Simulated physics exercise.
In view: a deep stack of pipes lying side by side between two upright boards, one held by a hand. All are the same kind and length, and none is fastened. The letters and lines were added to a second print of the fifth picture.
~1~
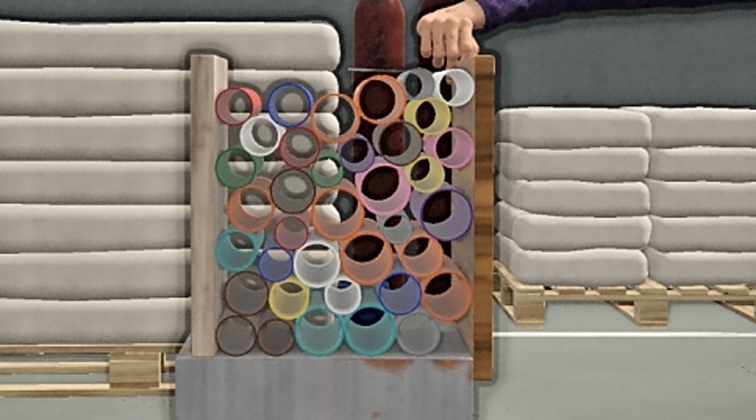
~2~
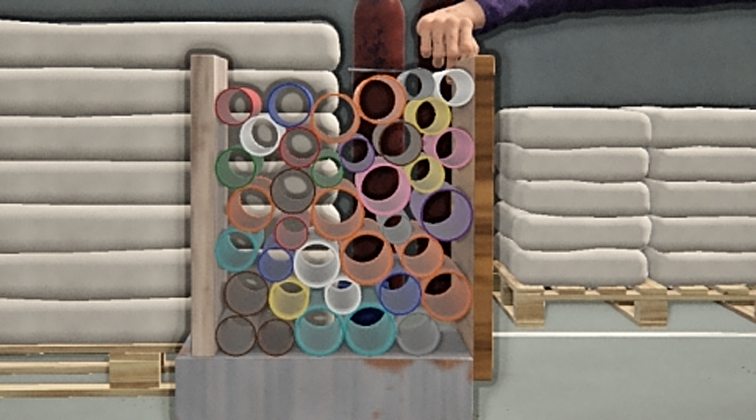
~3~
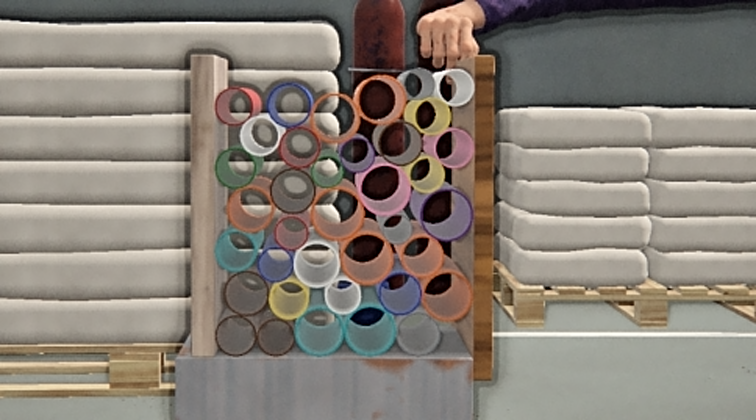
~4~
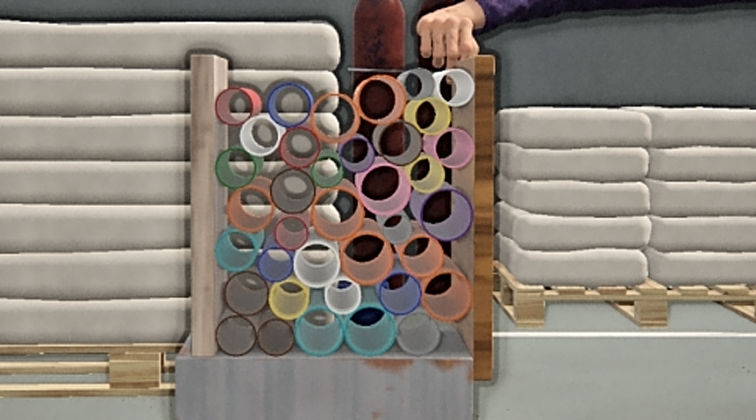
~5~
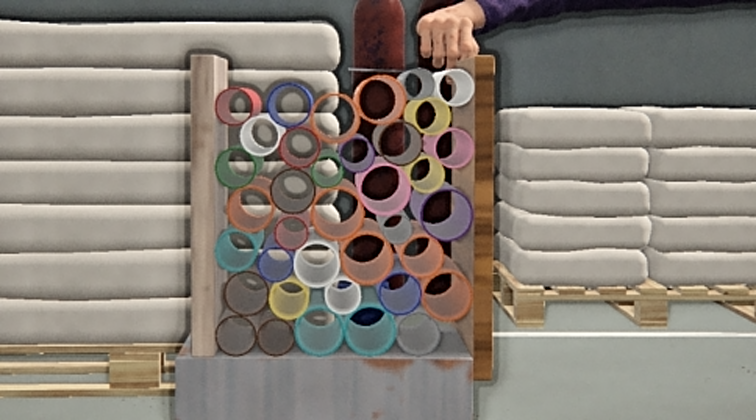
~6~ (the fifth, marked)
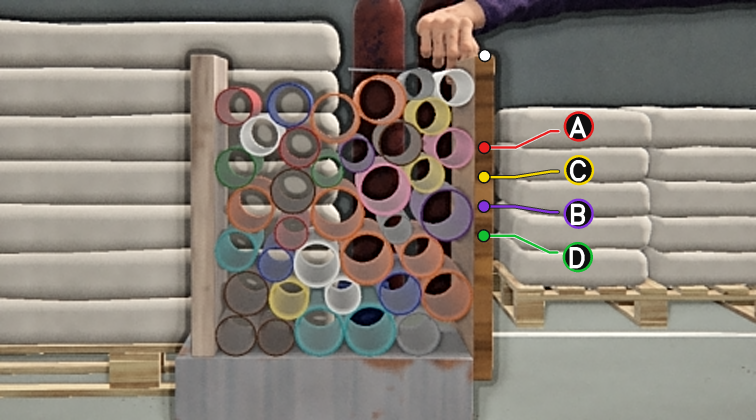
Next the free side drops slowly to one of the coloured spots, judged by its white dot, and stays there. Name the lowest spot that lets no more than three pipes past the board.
Mark C is as low as it can go.
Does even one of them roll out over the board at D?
Yes.
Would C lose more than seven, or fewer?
It loses fewer than seven.
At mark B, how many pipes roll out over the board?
With B, four.
On the copy, A at (484, 147); B at (484, 207); C at (484, 177); D at (484, 236); the white dot at (485, 56).
On C. First, top of the board (474, 114).
Then, top of the board (473, 177).
Finally, top of the board (473, 177), one out over the board.
By contrast, A none out over the board; B four out over the board; D four out over the board.
